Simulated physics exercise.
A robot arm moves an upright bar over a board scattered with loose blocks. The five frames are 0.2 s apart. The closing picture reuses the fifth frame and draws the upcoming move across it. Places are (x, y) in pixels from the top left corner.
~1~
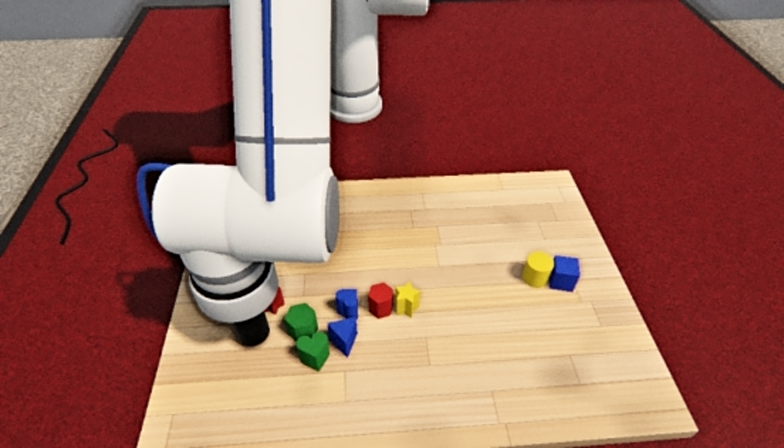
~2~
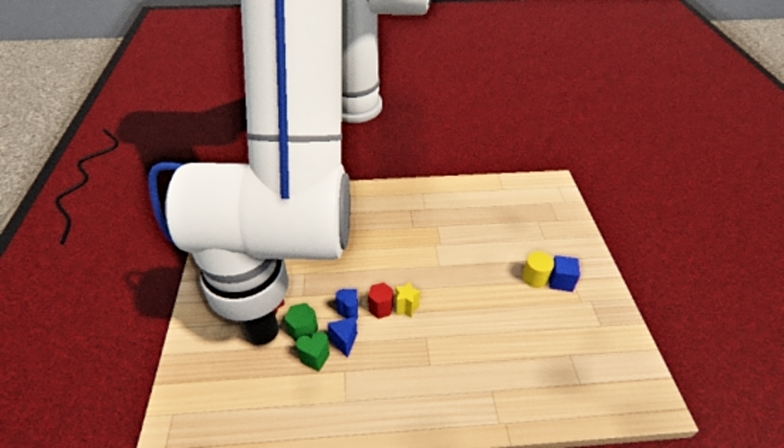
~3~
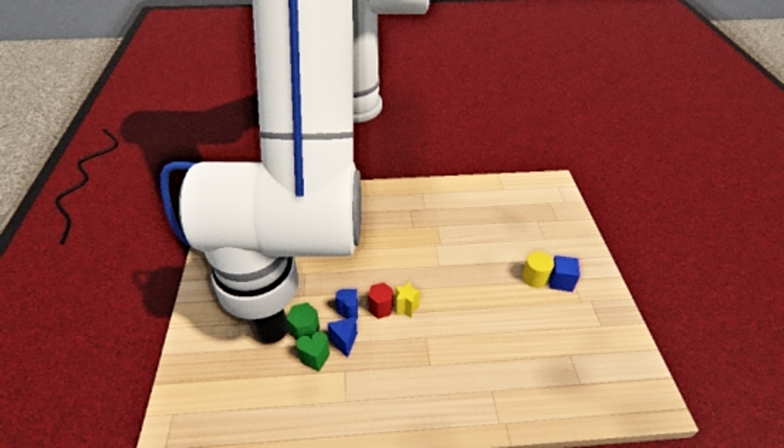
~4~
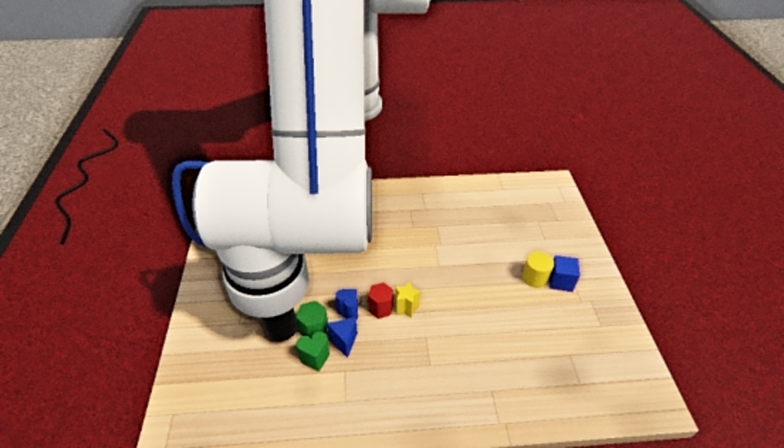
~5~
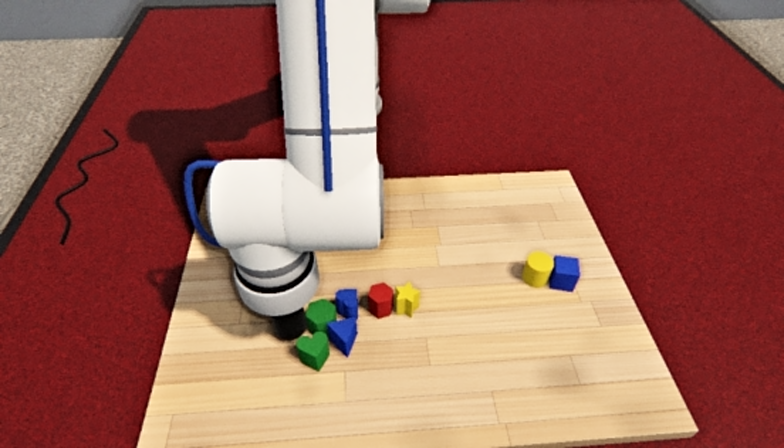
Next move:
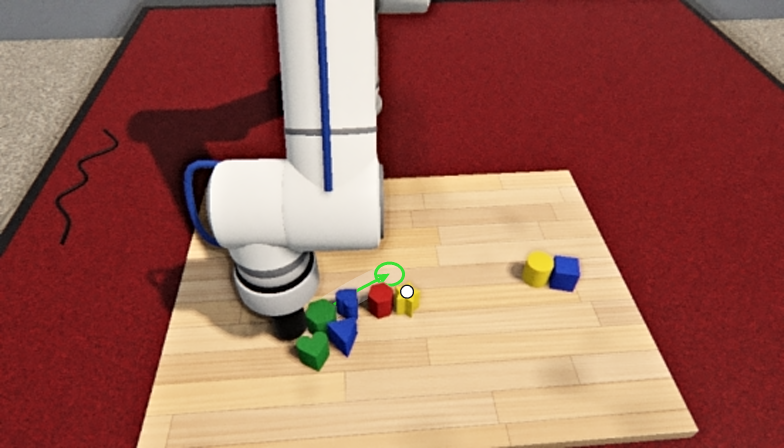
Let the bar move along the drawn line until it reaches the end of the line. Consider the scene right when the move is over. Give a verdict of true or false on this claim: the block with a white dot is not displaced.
The claim does not hold.
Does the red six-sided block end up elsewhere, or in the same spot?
Somewhere new.
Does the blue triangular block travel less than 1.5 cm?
Yes, it checks out.
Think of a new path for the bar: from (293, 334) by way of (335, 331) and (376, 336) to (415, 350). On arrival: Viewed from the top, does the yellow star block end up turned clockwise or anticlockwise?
Spin direction: Clockwise.
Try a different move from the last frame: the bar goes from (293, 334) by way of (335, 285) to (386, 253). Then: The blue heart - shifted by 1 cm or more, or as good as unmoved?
It leaves its spot.
Drawn move, from (293, 334) over (325, 310) and (358, 290) to (390, 274); the dot is on the yellow star block.
On the path given first. One third of the way, bar at (325, 303); green six-sided block at (350, 301), turned 65° clockwise; blue heart at (369, 290); red six-sided block at (390, 292); yellow star block at (412, 291).
Two thirds of the way, bar at (358, 283); green six-sided block at (359, 301), turned 100° clockwise; blue heart at (379, 287), turned 20° clockwise; red six-sided block at (399, 293); yellow star block at (420, 290).
At the end, bar at (390, 267); green six-sided block at (359, 301), turned 100° clockwise; blue triangular block still; blue heart at (386, 282), turned 90° clockwise; red six-sided block at (402, 297); yellow star block at (423, 291).
